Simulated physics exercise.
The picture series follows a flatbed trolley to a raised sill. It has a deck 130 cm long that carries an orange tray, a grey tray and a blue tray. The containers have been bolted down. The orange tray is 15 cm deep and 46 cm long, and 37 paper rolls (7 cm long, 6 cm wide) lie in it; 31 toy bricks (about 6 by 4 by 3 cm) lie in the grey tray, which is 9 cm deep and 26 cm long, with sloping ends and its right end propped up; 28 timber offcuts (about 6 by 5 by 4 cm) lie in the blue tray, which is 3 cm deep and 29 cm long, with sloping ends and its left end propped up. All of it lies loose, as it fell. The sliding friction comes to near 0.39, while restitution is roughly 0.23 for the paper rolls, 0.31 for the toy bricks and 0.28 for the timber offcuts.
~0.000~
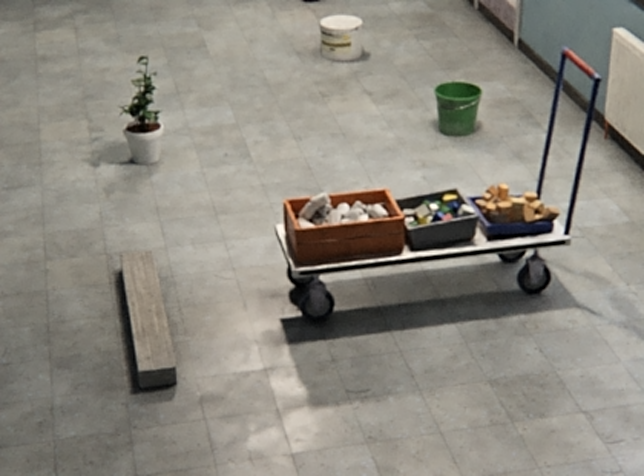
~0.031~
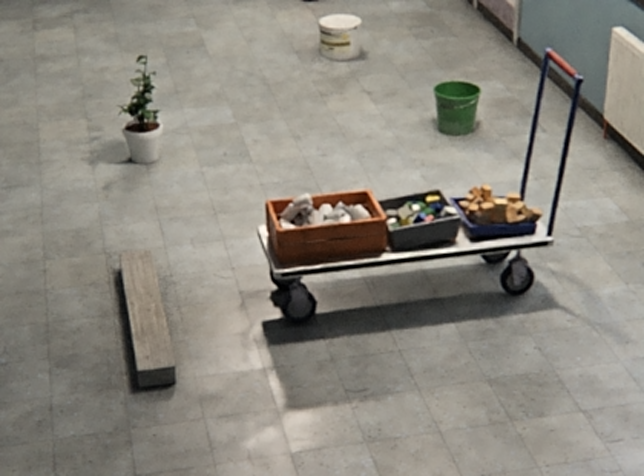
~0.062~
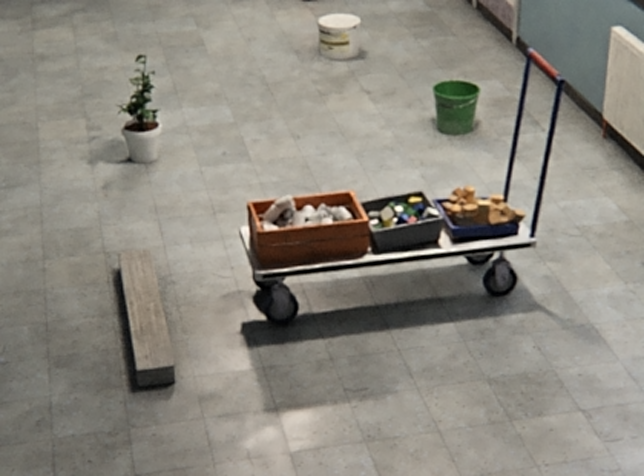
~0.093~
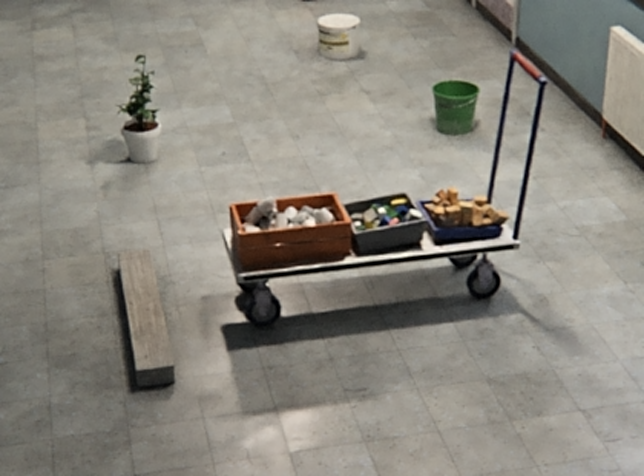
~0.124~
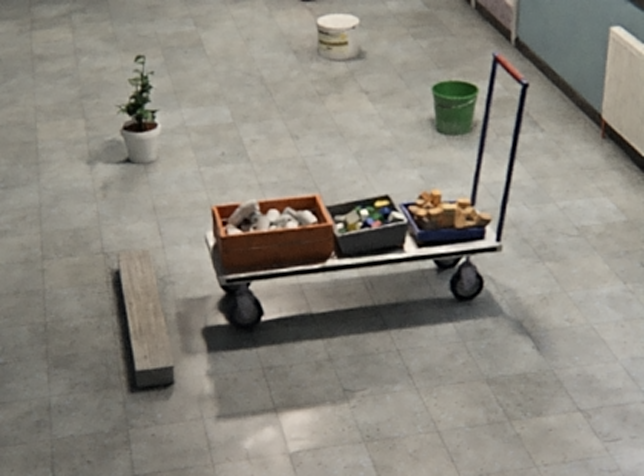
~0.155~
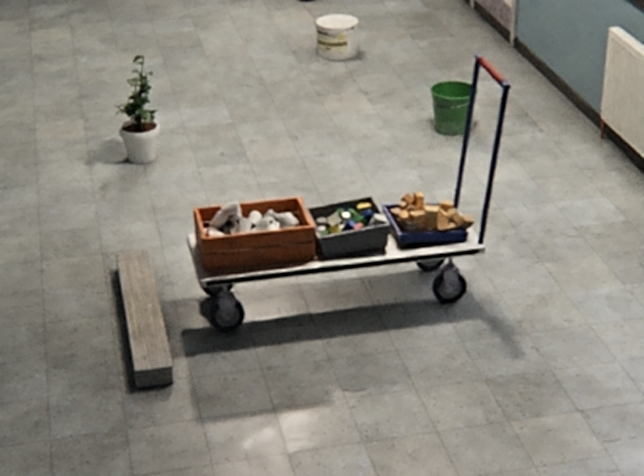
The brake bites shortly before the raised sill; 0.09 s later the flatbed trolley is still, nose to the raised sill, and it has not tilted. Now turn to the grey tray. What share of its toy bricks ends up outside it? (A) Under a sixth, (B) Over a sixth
(A) Under a sixth.
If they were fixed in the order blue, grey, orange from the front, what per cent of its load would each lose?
In that arrangement the orange tray sheds 0 per cent of its load, the grey tray 10 per cent, and the blue tray 40 per cent.
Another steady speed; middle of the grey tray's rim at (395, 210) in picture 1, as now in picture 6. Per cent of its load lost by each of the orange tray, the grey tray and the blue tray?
Orange tray 0, grey tray 0, blue tray 10 per cent.
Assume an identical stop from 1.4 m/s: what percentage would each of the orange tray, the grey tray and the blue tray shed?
In that case the orange tray sheds 0 per cent of its load, the grey tray 0 per cent, and the blue tray 20 per cent.
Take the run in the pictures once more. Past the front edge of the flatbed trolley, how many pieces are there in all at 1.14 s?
Roughly 1 pieces.
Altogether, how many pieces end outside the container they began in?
I'd put it near 10.
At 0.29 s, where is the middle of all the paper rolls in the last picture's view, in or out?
(194, 245).
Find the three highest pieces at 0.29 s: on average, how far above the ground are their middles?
Height, averaged: Around 48 cm.
After 0.19 s, it begins to slow.
After 0.29 s, orange tray 37 in, 0 out, grey tray 31 in, 0 out and blue tray 25 in, 3 out.
After 0.41 s, orange tray 36 in, 1 out, grey tray 29 in, 2 out and blue tray 22 in, 6 out.
After 0.64 s, orange tray 36 in, 1 out, grey tray 29 in, 2 out and blue tray 21 in, 7 out.
Outcome (at 1.14 s), orange tray 36 in, 1 out, grey tray 29 in, 2 out and blue tray 21 in, 7 out. Asked share, 2 of 31, 6 per cent.
